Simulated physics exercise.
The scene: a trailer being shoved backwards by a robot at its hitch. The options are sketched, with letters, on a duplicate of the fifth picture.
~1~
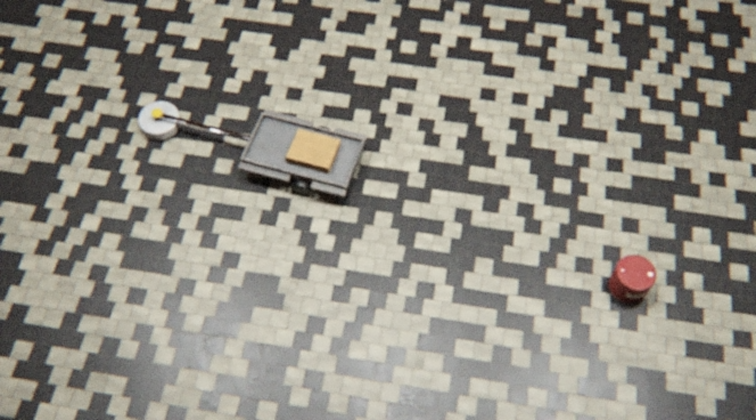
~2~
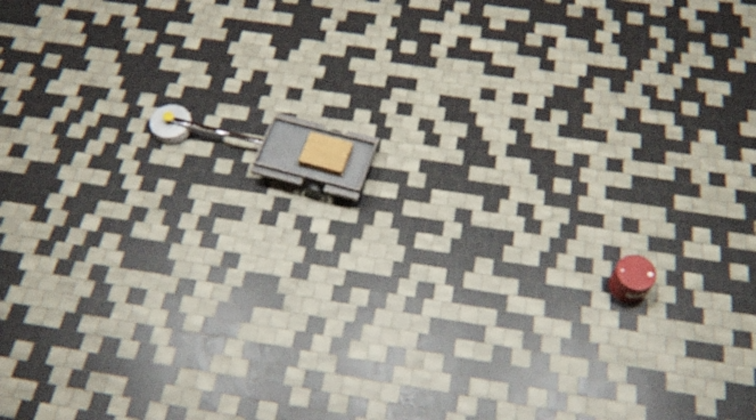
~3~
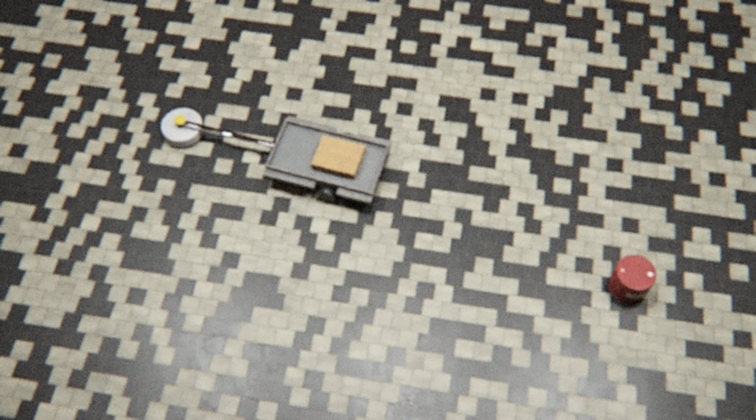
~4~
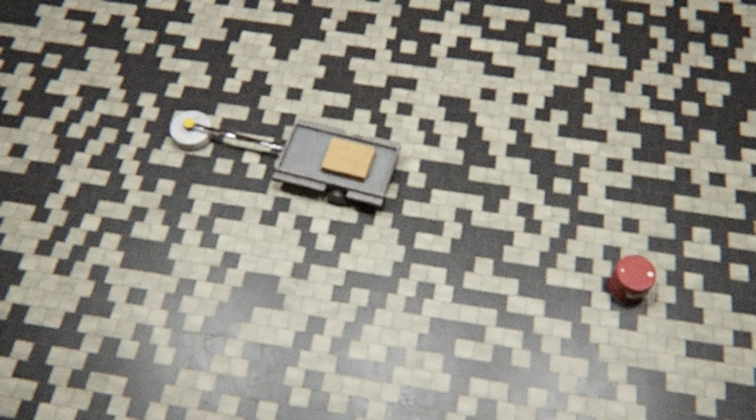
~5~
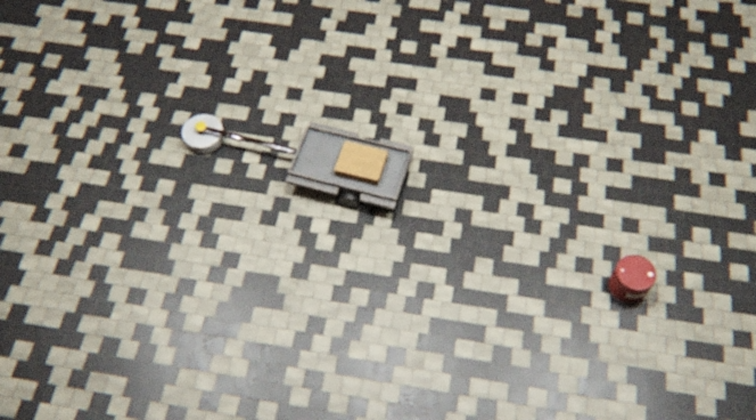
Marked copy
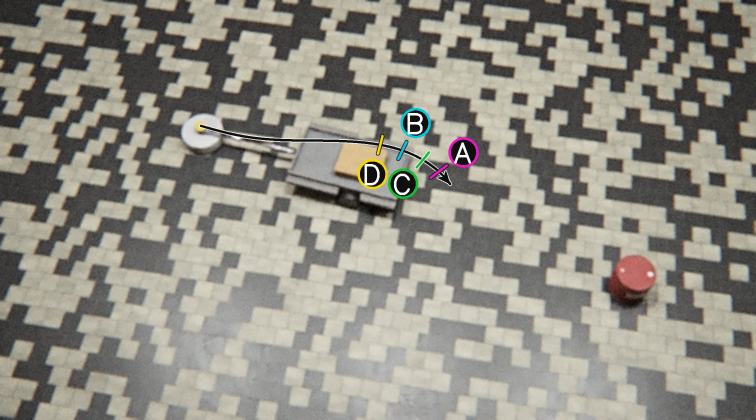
At the start, a small round white robot sits at the upper left, linked by a thin bar to a grey cart carrying a tan block, with a red tub at the lower right. The robot pushes the cart slowly rightward and slightly downward, while the tub stays still.
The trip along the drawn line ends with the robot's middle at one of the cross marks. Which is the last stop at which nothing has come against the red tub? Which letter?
B is the last safe stop.
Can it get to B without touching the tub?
For that mark, yes.
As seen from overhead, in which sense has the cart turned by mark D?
Clockwise.
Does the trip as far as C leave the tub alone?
No.
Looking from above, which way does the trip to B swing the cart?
For that mark, clockwise.
On the marked copy, A at (439, 172); B at (402, 151); C at (423, 160); D at (380, 145); the route from (201, 126) via (335, 141) to (450, 184).
Following B. Soon after the start, robot (270, 146), cart (421, 181).
Later, robot (343, 147), cart (489, 202).
In the end, robot (402, 157), cart (545, 228); nothing has been touched.
As for the rest, A is too far, the tub has been hit; C is too far, the tub has been hit; D is safe but short.
